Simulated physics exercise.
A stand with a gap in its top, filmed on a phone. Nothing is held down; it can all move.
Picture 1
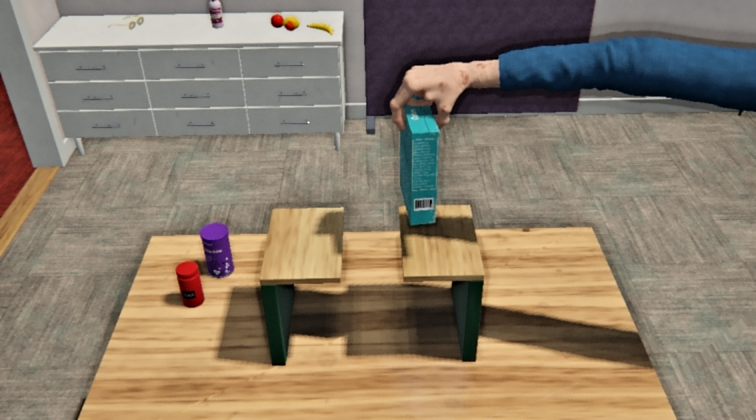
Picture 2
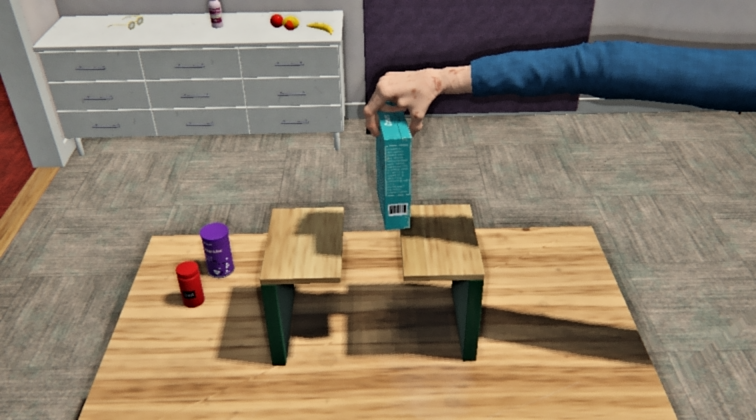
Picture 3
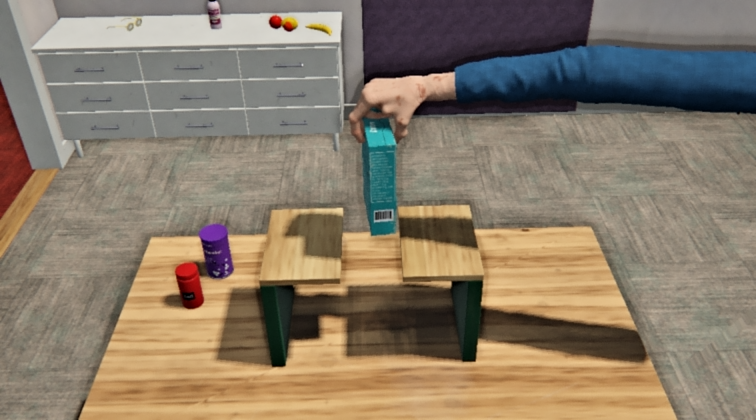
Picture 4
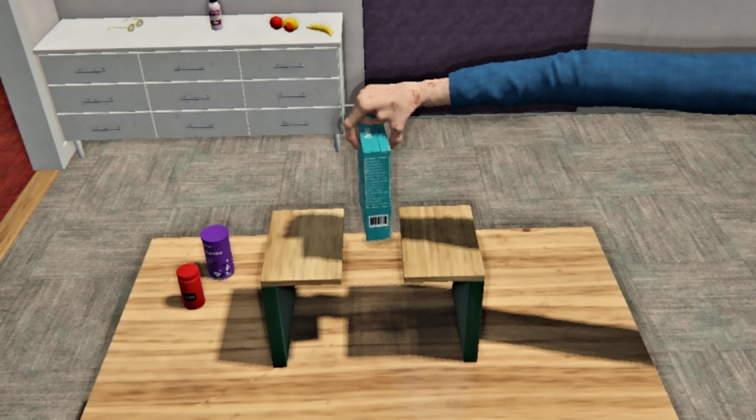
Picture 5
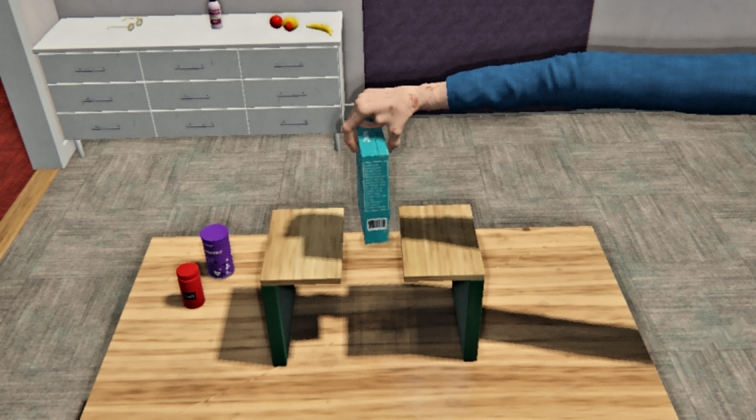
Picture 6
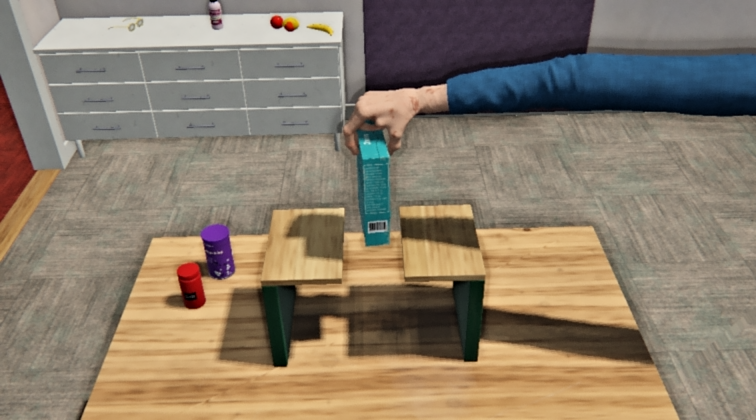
In a room with a white chest of drawers, a wooden table holds a stand with a gap in its top, beside a purple tin and a red one. A blue-sleeved arm carries an upright turquoise packet leftward from above the right side, then holds it nearly still over the gap.
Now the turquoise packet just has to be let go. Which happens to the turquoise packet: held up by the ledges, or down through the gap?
The turquoise packet falls through.
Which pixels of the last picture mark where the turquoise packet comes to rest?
Around (376, 292).
Then, 0.20 s after the last picture, turquoise packet slid a little near (373, 203).
Then, 0.30 s after the last picture, turquoise packet slid about its own width near (375, 259).
Then, 0.40 s after the last picture, turquoise packet slid well along near (376, 283).
Then, 0.50 s after the last picture, turquoise packet slid well along near (376, 288).
At rest, moved from the start, turquoise packet; the other 2 in place. Seen from the same camera at the end, turquoise packet near (376, 293). The packet drops through.
